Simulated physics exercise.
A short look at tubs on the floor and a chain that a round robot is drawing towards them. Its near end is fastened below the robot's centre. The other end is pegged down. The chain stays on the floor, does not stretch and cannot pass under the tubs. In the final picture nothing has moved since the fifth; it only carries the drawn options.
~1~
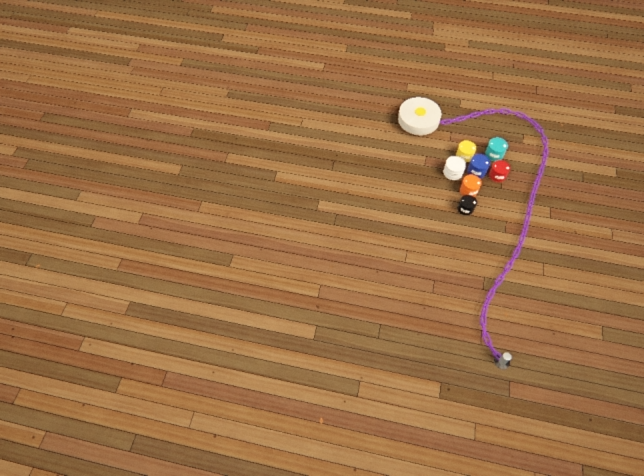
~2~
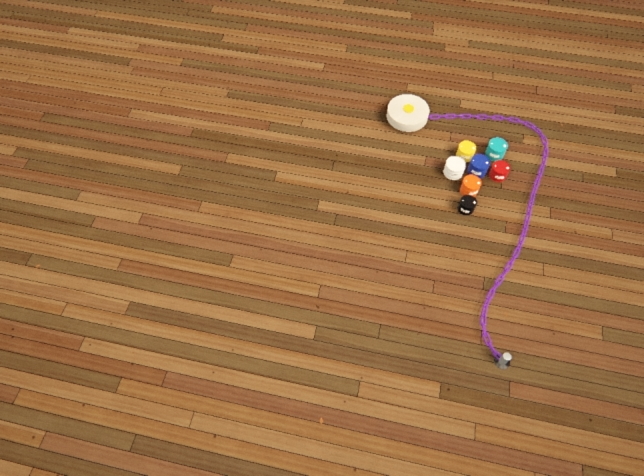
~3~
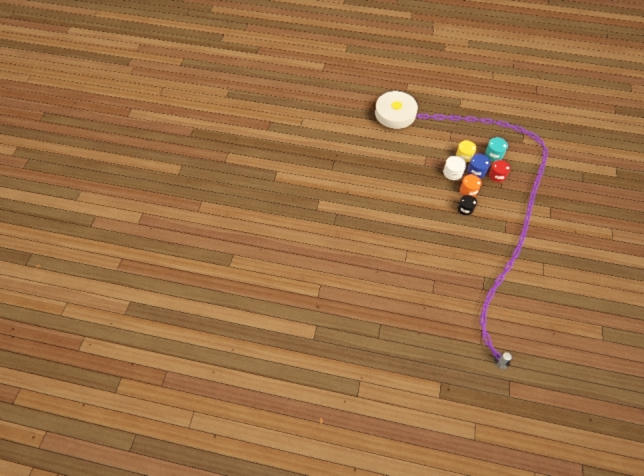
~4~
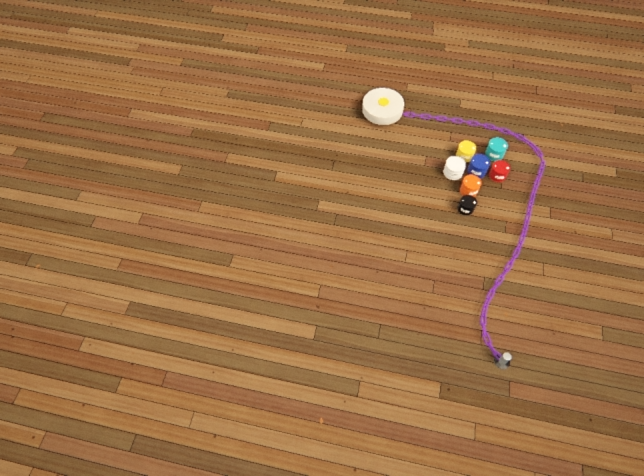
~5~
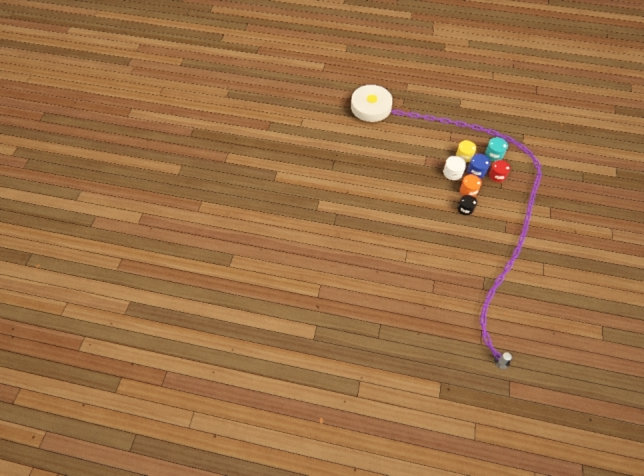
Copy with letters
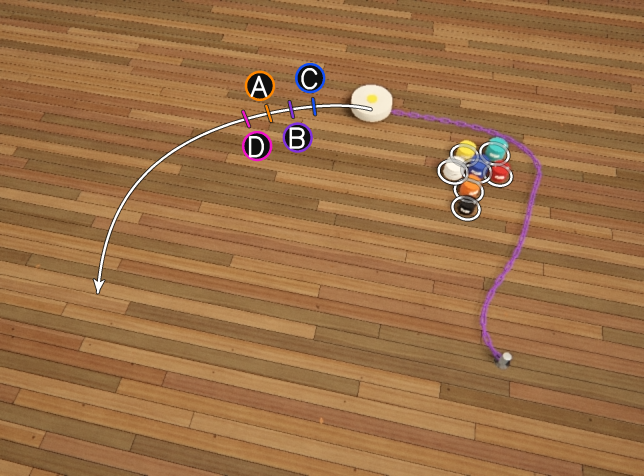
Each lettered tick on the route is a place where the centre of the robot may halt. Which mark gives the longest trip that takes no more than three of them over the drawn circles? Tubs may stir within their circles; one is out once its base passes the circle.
The farthest stop within the limit is C.
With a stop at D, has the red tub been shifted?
Yes.
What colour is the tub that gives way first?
The turquoise tub.
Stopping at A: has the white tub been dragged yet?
Yes.
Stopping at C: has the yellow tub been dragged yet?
No.
On the marked copy, A at (269, 113); B at (291, 109); C at (314, 107); D at (246, 119); the route from (371, 109) via (191, 140) to (98, 293).
With C. Early on, robot (352, 101).
Further on, robot (332, 100).
At the end, robot (314, 101); red tub (496, 171); blue tub (477, 169); turquoise tub (483, 156); one over the rings.
As for the rest, A has six over the rings; B has six over the rings; D has seven over the rings.
